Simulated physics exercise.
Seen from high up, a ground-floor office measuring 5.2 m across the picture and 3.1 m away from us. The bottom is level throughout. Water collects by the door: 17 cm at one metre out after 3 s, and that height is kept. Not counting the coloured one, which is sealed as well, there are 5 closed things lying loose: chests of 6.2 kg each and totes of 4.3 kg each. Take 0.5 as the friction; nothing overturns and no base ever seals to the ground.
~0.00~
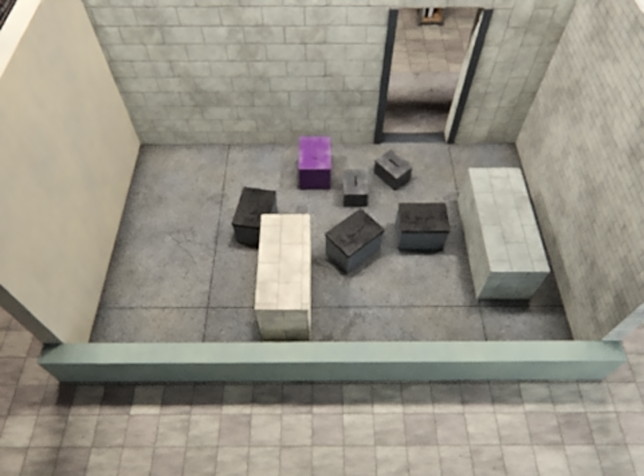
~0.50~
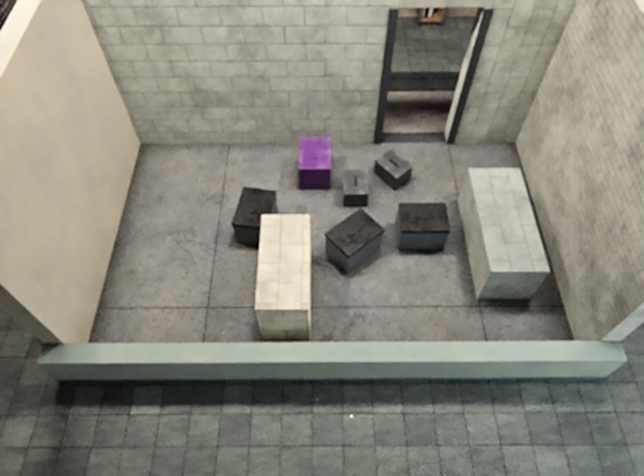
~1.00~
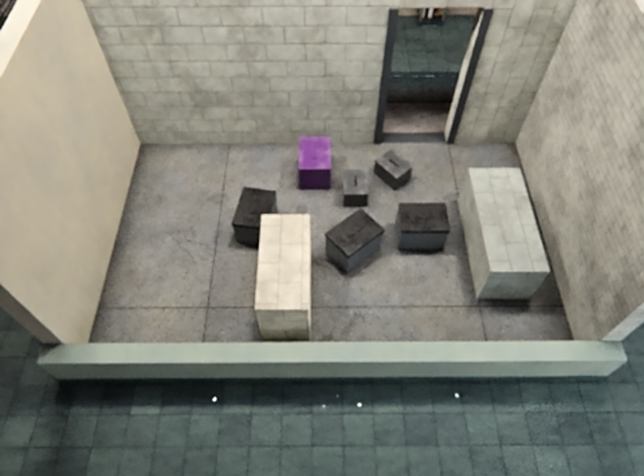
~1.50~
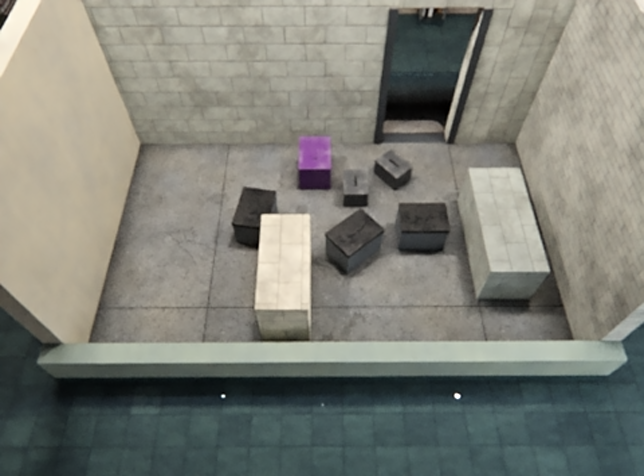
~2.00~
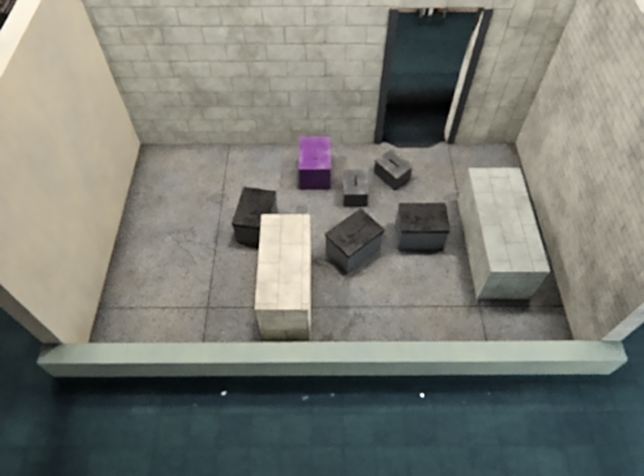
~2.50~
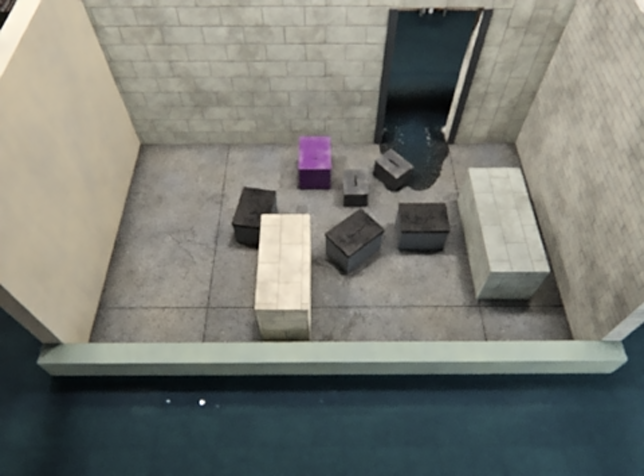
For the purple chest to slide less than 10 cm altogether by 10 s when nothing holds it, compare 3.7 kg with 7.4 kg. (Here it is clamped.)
It looks like only the bigger mass suffices.
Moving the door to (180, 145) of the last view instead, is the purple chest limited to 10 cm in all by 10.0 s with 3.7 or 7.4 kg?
In that case both options fail.
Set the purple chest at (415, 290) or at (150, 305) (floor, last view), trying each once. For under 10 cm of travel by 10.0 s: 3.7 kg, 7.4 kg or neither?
First try, both options fail; second try, the lighter option suffices.
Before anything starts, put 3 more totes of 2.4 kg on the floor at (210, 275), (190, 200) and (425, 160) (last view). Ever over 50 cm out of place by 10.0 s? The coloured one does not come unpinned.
Note, in sequence: Not exceeded, not exceeded, exceeded.
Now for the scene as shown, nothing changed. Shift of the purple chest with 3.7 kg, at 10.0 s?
I'd put it at roughly 30 cm.
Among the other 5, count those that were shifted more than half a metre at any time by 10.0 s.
By my tally, 4.
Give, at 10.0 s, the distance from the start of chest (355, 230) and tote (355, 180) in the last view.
60 cm and 80 cm respectively.
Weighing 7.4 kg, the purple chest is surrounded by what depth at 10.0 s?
Something like 2 centimetres.
After 3.5 s the purple chest would be 0 cm from its start with 3.7 kg and 0 cm from its start with 7.4 kg; 0 cm of water round it then.
After 4.5 s the purple chest would be 19 cm from its start with 3.7 kg and 0 cm from its start with 7.4 kg; 2 cm of water round it then.
After 7.0 s the purple chest would be 29 cm from its start with 3.7 kg and 0 cm from its start with 7.4 kg; 1 cm of water round it then.
After 10.0 s the purple chest would be 31 cm from its start with 3.7 kg and 0 cm from its start with 7.4 kg; 2 cm of water round it then.
